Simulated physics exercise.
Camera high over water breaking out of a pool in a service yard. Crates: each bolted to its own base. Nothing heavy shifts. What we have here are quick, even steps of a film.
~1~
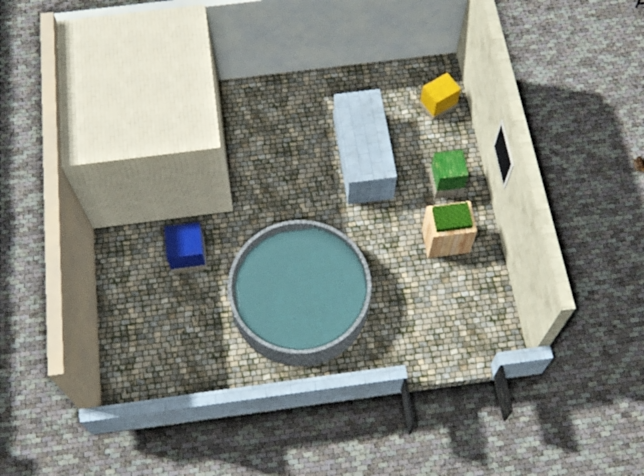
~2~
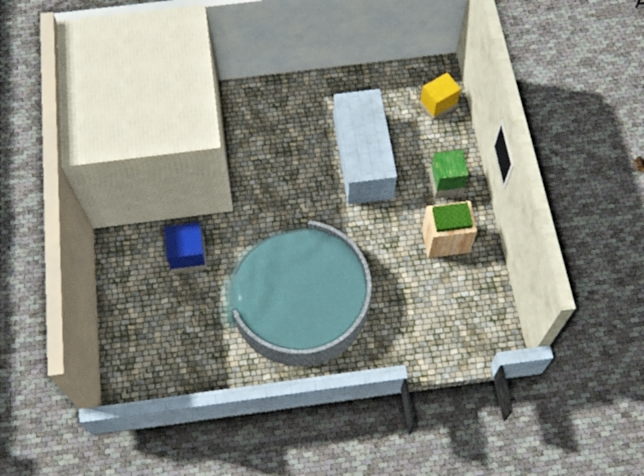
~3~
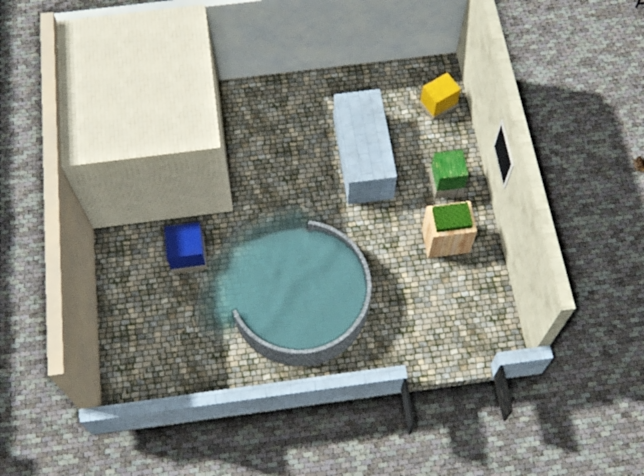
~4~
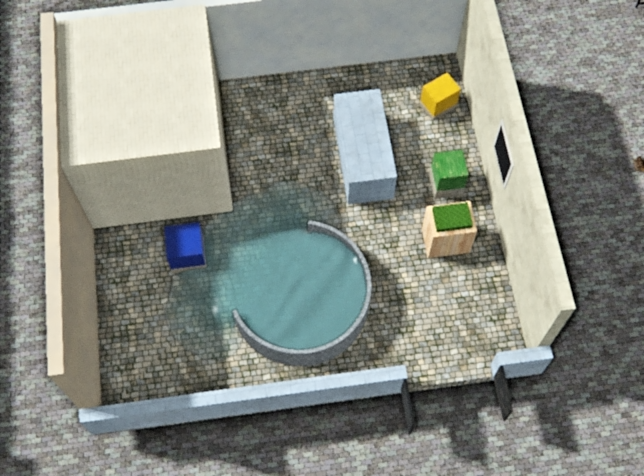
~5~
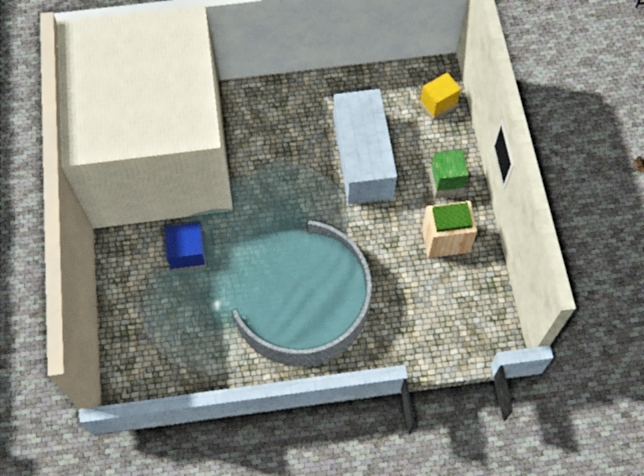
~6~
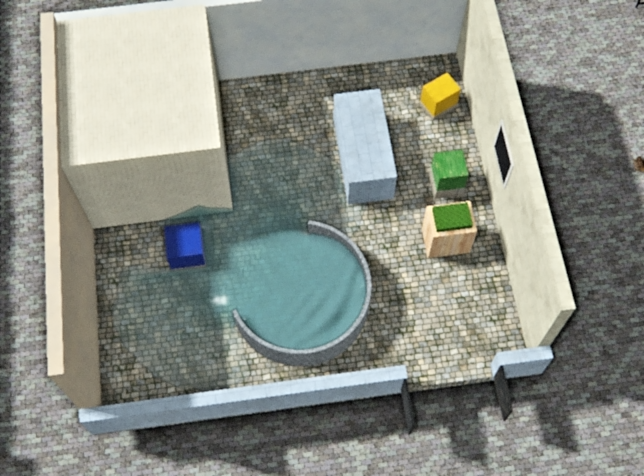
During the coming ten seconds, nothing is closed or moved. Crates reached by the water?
Blue crate reached, yellow crate reached, green crate not reached.
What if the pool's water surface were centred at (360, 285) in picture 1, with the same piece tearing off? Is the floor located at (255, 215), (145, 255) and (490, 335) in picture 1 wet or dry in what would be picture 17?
First drenched; next drenched; last unwetted.
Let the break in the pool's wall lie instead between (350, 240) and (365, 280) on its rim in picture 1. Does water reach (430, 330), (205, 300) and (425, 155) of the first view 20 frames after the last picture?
Place one: Reached by the flood. Place two: Spared by the leak. Place three: Reached by the flood.
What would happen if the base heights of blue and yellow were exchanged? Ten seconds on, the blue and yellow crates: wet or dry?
Well, the blue crate gets reached and the yellow crate gets reached.
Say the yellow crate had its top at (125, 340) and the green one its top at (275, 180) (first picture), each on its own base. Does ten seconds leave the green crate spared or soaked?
Answer: Green gets flooded.
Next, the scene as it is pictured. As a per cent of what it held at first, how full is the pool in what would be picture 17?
It works out to roughly 32 %.
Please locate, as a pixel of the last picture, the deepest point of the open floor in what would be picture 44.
I would choose the pixel (286, 392).
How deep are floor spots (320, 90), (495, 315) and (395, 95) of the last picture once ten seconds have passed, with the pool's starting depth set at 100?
Roughly 12 per cent, 14 per cent and 12 per cent.
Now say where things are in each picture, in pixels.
In the first frame, still water in the round pool at (300, 286).
In the second frame, water pours out on the round pool's far side and has run to a hidden place.
In the third frame, water pours out on the round pool's far side and has run to (317, 219).
In the fourth frame, water pours out on the round pool's far side and has run to (320, 197).
In the fifth frame, water pours out on the round pool's far side and has run to (326, 181).
In the sixth frame, water pours out on the round pool's far side and has run to (292, 144).
A moment on, water covers 45 % of the floor; the blue crate water round its plinth, the yellow crate not reached, the green crate not reached.
Next, water covers 45 % of the floor; the blue crate water round its plinth, the yellow crate not reached, the green crate water round its plinth.
Then, water covers 60 % of the floor; the blue crate water round its plinth, the yellow crate water round its plinth, the green crate water round its plinth.
Later, water covers 85 % of the floor; the blue crate water round its plinth, the yellow crate water round its plinth, the green crate water round its plinth.
In the end, water covers 100 % of the floor; the blue crate was topped, the yellow crate was topped, the green crate stayed above the water.
